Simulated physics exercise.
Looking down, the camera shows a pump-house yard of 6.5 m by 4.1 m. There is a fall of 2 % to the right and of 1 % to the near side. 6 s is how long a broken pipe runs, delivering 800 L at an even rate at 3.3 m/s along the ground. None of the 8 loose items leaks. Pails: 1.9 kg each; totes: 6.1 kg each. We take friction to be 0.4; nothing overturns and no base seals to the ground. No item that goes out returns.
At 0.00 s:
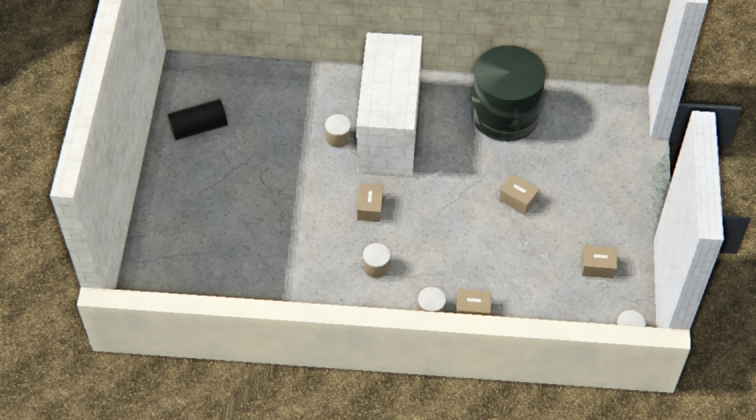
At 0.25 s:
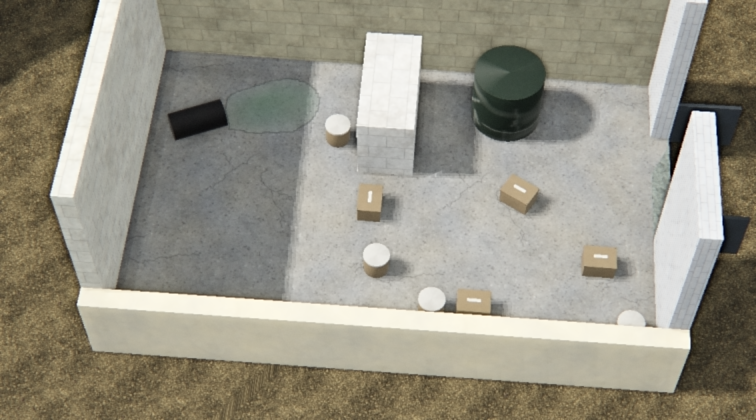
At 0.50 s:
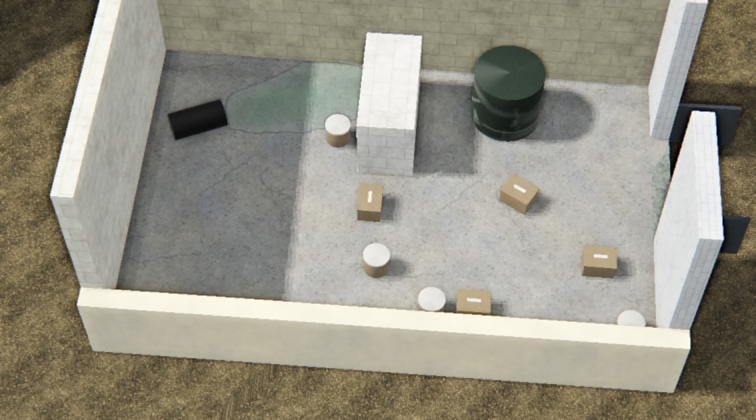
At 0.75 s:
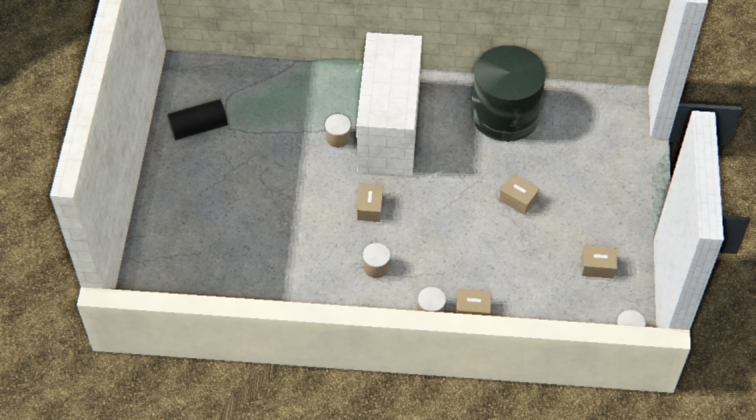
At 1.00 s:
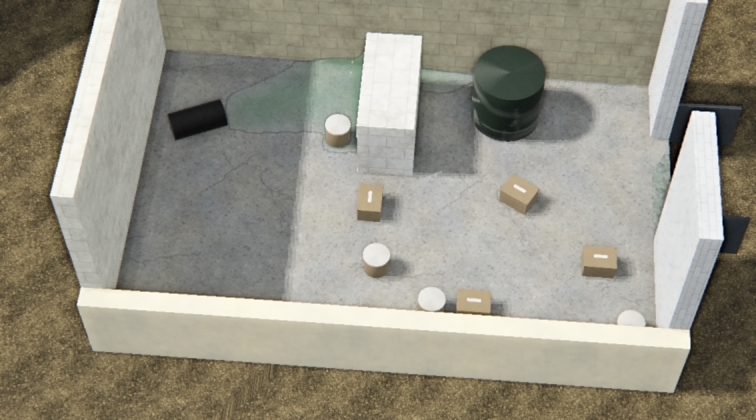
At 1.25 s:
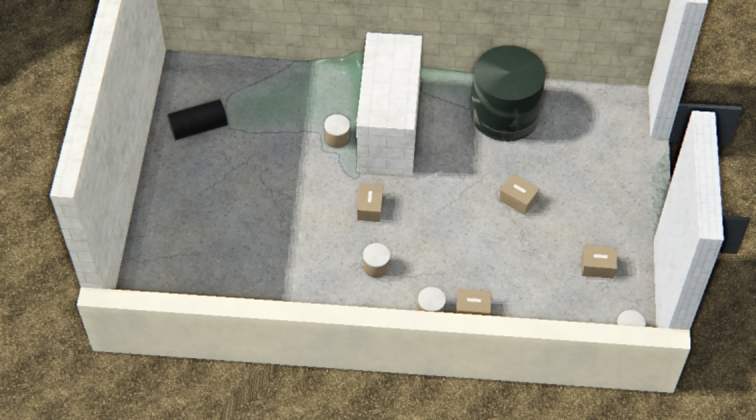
In a walled yard scattered with boxes and pails, pale green water runs from a black pipe at left toward a white block, spreads around it, and reaches the dark green tank, while the boxes and pails stay still.
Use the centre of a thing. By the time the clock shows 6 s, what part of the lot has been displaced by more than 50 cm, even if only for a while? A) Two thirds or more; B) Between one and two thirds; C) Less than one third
Answer: C.
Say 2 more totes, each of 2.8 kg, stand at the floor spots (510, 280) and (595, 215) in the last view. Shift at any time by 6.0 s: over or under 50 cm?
Respectively inside that and inside that.
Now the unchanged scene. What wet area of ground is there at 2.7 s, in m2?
Close to 7.0 m2, I'd say.
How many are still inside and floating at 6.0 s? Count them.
Just then, the number is 1.
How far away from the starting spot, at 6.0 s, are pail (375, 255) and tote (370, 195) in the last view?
First one 0 cm, second one 0 cm.
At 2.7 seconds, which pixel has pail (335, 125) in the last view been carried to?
Roughly at (299, 133).
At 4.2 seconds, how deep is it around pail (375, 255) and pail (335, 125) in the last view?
1 and 1 cm.
After 1.8 s 0 of 8 are over 50 cm from their spots; 0 afloat.
After 2.7 s 1 of 8 are over 50 cm from their spots; 0 afloat.
After 4.2 s 1 of 8 are over 50 cm from their spots; 0 afloat.
After 6.0 s 1 of 8 are over 50 cm from their spots, and 1 have been at some point; 1 afloat.
